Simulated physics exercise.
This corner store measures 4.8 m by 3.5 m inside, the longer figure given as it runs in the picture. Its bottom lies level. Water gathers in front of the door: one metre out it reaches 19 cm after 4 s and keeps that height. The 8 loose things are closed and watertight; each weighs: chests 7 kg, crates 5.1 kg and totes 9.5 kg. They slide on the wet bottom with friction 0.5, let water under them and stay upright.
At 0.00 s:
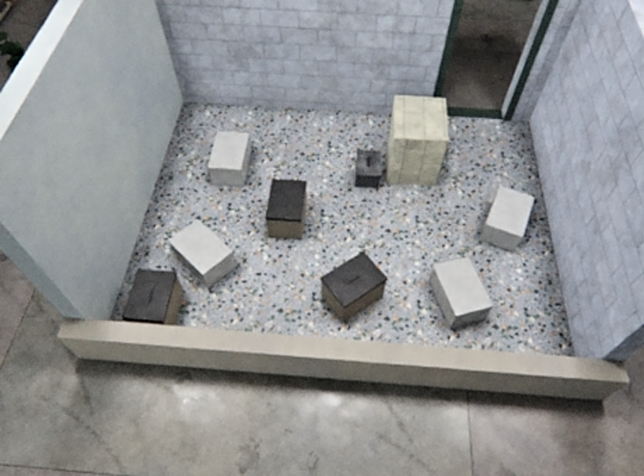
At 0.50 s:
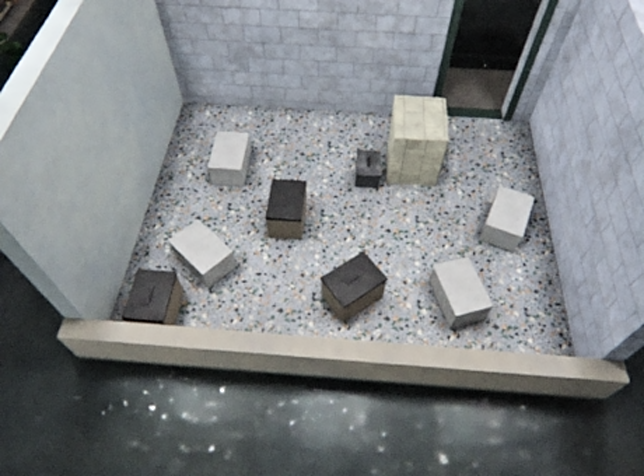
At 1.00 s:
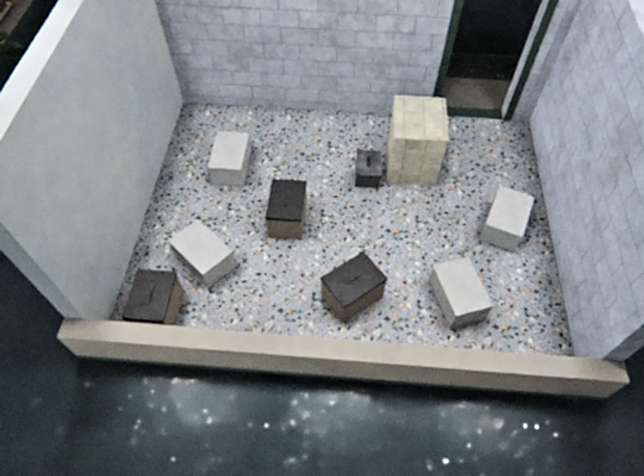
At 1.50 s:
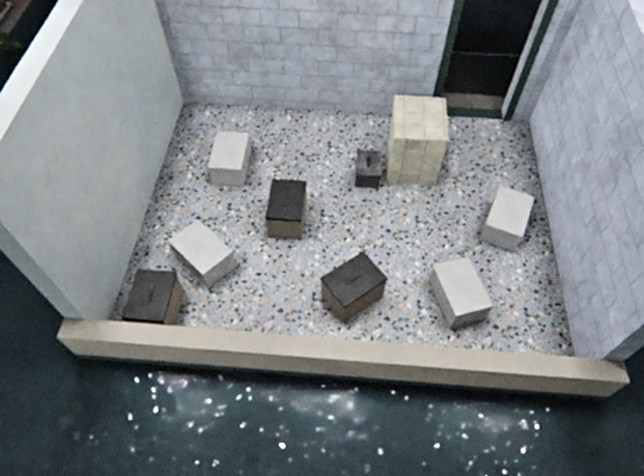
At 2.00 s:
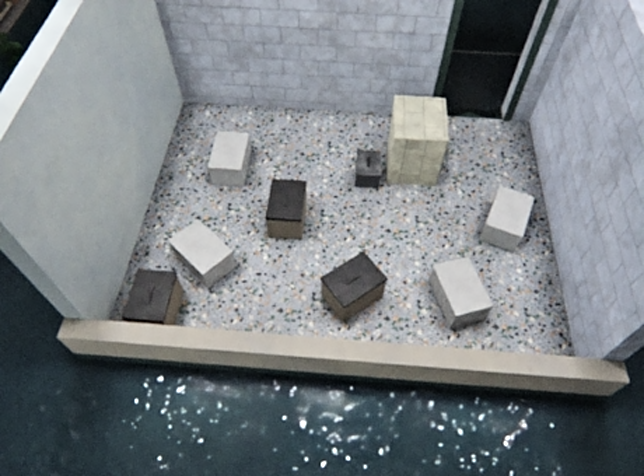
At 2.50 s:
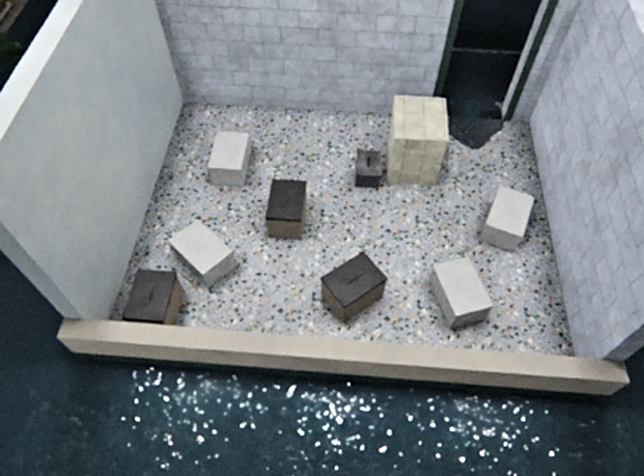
At first, pale and dark boxes sit scattered on a speckled floor inside a walled room, with bare gray ground outside. Then dark, glinting water covers the ground in front of the low wall, and finally a little water edges in through the doorway at the back right, while the boxes stay still.
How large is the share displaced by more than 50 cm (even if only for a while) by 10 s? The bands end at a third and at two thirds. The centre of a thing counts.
That comes to one to two thirds.
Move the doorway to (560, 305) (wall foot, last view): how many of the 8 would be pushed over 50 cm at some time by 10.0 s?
In that case 6 of them.
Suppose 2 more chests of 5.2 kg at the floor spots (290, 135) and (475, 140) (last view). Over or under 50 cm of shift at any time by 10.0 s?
In that order: Short of it, more.
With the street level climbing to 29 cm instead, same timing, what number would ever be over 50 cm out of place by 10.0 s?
In that case 6 of them.
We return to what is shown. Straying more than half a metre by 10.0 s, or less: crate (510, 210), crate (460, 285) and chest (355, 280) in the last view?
In turn: Over, over, more.
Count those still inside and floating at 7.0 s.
I count 2.
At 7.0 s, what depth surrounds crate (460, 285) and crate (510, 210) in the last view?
Roughly 7 and 11 cm.
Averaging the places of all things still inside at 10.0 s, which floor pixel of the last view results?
At about (276, 236).
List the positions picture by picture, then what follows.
A chest at (286, 198) rests on the ground; a crate at (462, 285), on the bottom; water covers 0.0 m2; 0 of 8 have shifted, in the first frame.
A chest at (286, 198), on the bottom; a crate at (462, 285) rests on the ground; water covers 0.0 m2; 0 of 8 have shifted, in the second frame.
A chest at (286, 198), on the bottom; a crate at (462, 285), on the bottom; 0.0 m2 under water; 0 of 8 have shifted, in the third frame.
A chest at (286, 198) rests on the ground; a crate at (462, 285), on the bottom; 0.0 m2 under water; 0 of 8 have shifted, in the fourth frame.
A chest at (286, 198), on the bottom; a crate at (462, 285), on the bottom; 0.0 m2 under water; 0 of 8 have shifted, in the fifth frame.
A chest at (286, 198), on the bottom; a crate at (462, 285), on the bottom; water covers 0.3 m2; 0 of 8 have shifted, in the sixth frame.
After 3.5 s 0 of 8 are over 50 cm from their spots; 0 afloat.
After 4.5 s 0 of 8 are over 50 cm from their spots; 0 afloat.
After 7.0 s 2 of 8 are over 50 cm from their spots; 2 afloat.
After 10.0 s 4 of 8 are over 50 cm from their spots, and 4 have been at some point; 4 afloat.
